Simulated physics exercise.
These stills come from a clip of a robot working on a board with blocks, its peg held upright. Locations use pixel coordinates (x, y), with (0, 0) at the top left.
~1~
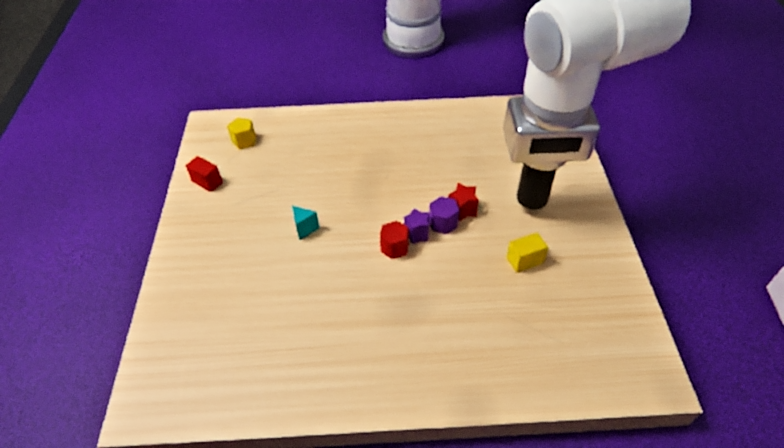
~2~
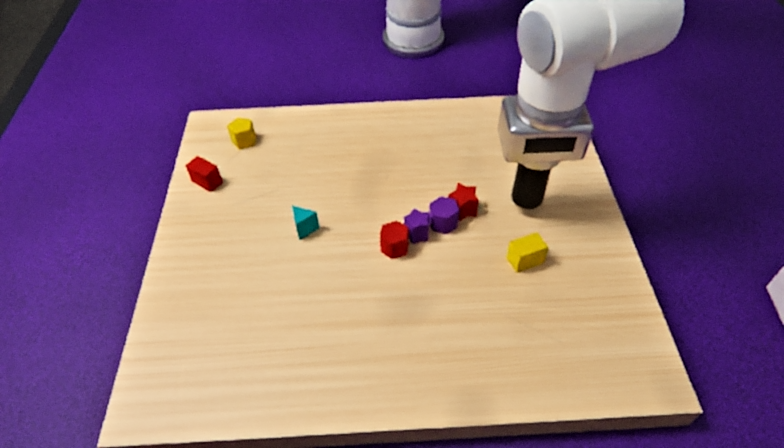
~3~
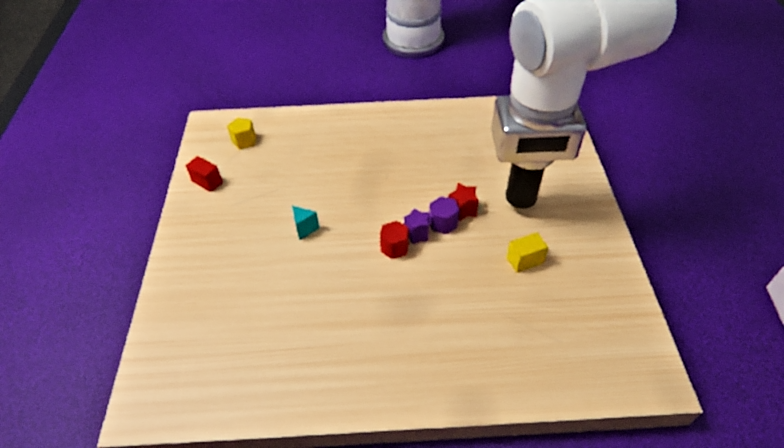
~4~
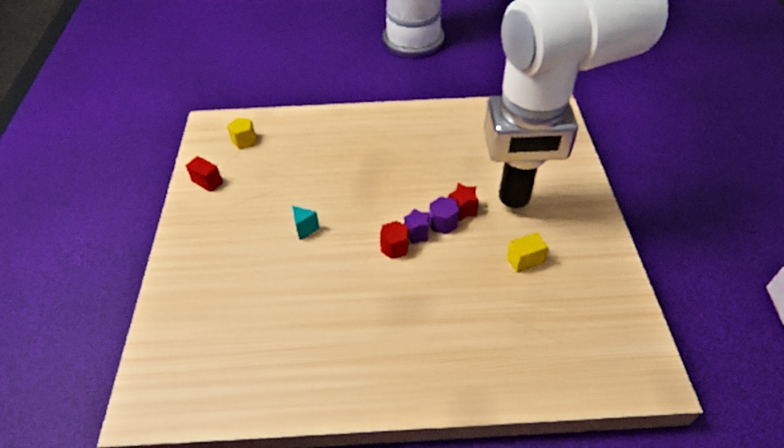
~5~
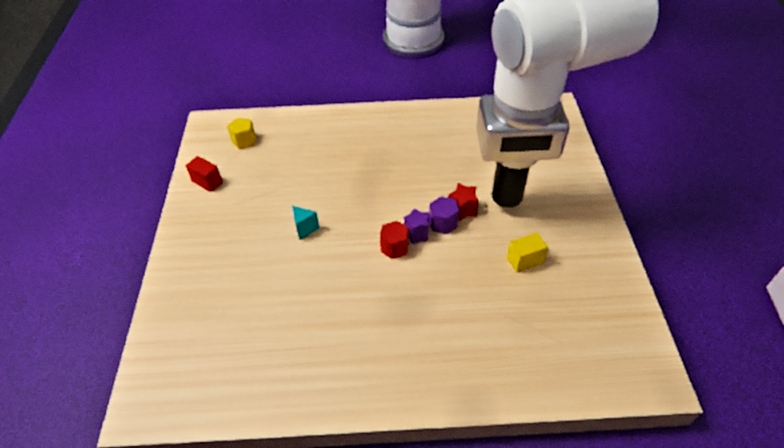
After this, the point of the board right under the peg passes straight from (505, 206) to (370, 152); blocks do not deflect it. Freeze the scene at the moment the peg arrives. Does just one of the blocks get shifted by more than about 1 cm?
In short: Yes.
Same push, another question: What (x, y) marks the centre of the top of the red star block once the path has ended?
The red star block ends near (449, 187).
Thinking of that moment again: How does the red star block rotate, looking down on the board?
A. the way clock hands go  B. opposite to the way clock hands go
The correct letter is B.
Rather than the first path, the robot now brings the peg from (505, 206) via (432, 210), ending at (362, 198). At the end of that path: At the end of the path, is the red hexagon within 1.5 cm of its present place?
Final answer: No.
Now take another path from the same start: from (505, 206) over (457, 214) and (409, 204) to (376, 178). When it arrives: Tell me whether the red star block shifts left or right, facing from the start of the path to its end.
The shift is to the left of that direction.
The first path, step by step. One third of the way, peg (458, 177); purple hexagon (443, 208); red star block (450, 187), turned 65° anticlockwise.
Two thirds of the way, peg (413, 159); purple hexagon (443, 208); red star block (449, 187), turned 70° anticlockwise.
At the end, peg (369, 143); purple hexagon (443, 208); red star block (449, 187), turned 70° anticlockwise; yellow oblong block still.
